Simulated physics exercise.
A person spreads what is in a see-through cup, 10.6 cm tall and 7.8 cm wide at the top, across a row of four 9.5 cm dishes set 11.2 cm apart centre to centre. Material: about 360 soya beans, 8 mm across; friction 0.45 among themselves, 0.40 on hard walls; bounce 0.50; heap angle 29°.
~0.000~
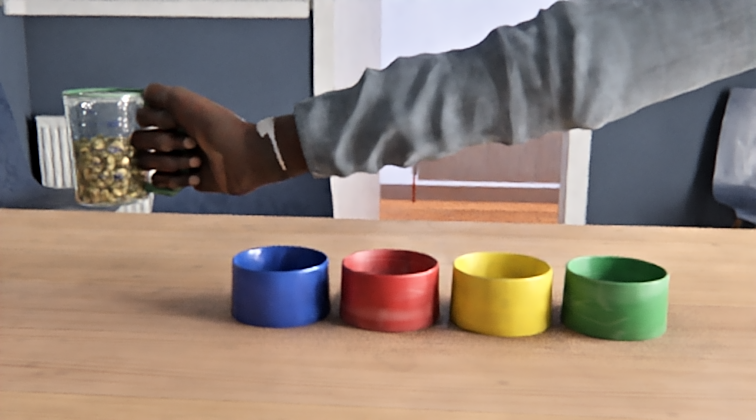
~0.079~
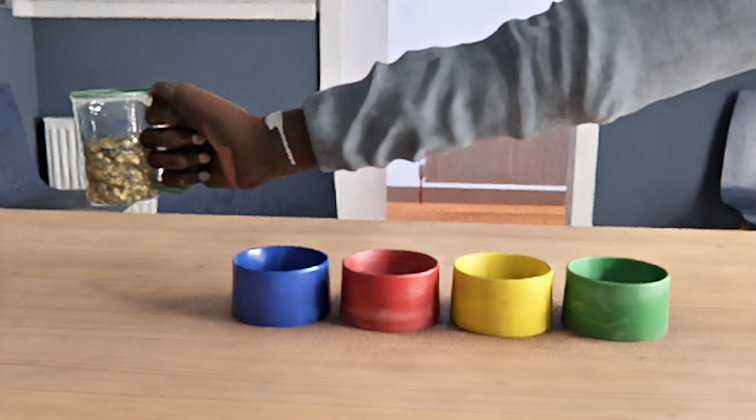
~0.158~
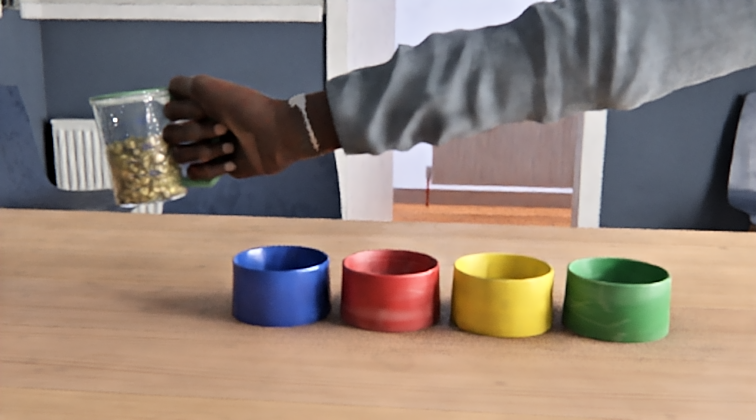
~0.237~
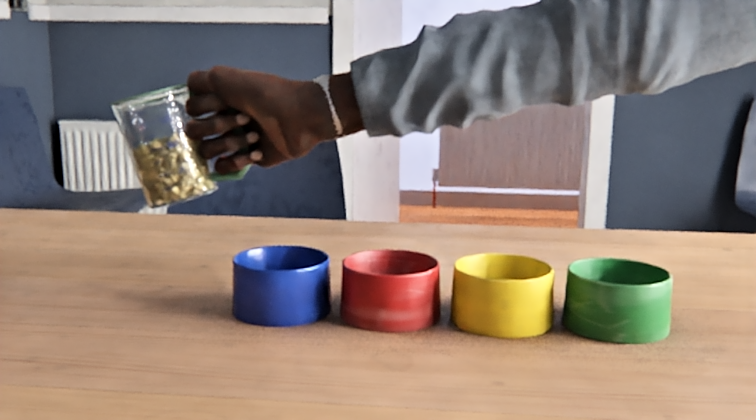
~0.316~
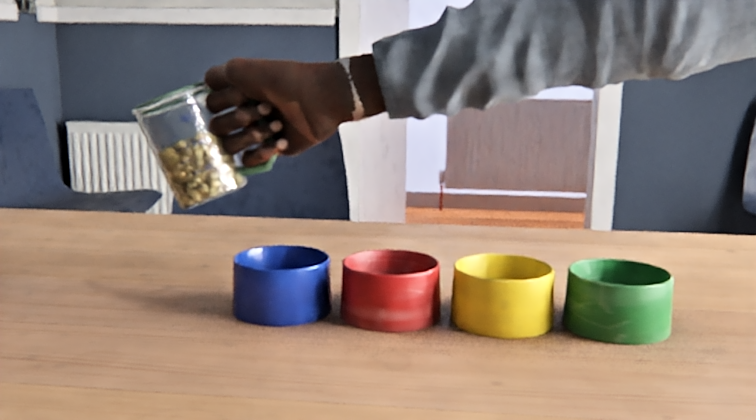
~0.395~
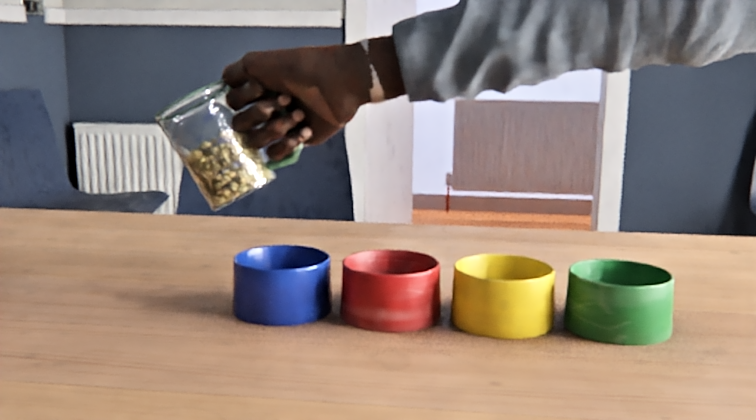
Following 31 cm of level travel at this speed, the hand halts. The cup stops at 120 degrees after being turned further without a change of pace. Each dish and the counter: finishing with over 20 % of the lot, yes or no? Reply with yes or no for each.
Red: Yes, blue: No, green: No, yellow: No, counter: Yes.
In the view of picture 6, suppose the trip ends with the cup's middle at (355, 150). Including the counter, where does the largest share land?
The largest share goes to blue.
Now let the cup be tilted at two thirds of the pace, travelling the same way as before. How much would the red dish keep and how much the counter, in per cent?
The red dish would get 50 and the counter 40.
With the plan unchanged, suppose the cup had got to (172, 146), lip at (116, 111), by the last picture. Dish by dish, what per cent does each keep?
Red 50; blue 20; green 0; yellow 0.
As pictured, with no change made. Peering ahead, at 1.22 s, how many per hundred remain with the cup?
About 100 per cent.
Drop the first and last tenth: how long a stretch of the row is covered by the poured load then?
I'd put it near 14 cm.
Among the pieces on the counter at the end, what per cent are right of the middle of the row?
0 percent.
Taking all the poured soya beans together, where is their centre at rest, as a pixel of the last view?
Somewhere around (362, 304) in the final frame.
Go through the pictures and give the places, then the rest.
The first picture shows cup at (109, 147), tilt 0 degrees, lip at (68, 92), moved 0.0 cm; middle of the pieces at (110, 170); blue dish at (281, 259); red dish at (390, 262); yellow dish at (502, 266); green dish at (616, 269).
The second picture shows cup at (119, 146), tilt 2 degrees, lip at (76, 94), moved 0.8 cm; middle of the pieces at (120, 170).
The third picture shows cup at (142, 146), tilt 9 degrees, lip at (95, 98), moved 3.1 cm; middle of the pieces at (146, 170).
The fourth picture shows cup at (168, 147), tilt 15 degrees, lip at (116, 104), moved 5.7 cm; middle of the pieces at (174, 170).
The fifth picture shows cup at (193, 147), tilt 22 degrees, lip at (137, 111), moved 8.2 cm; middle of the pieces at (202, 169).
The sixth picture shows cup at (218, 147), tilt 29 degrees, lip at (160, 118), moved 10.7 cm; middle of the pieces at (229, 168); blue dish at (282, 258); red dish at (391, 262); yellow dish at (504, 268); green dish at (621, 273). The cup turns about 85 degrees a second and travels 32 cm a second.
After 0.89 s, tilt 72 degrees; cup holds 100 %.
After 1.22 s, tilt 101 degrees; cup holds 100 %.
After 1.65 s, tilt 120 degrees; cup holds 15 %, red 45 %, blue 10 %.
In the end, at 2.6 s, red 55 %, blue 10 %, green 0 %, yellow 0 %, counter 35 %.
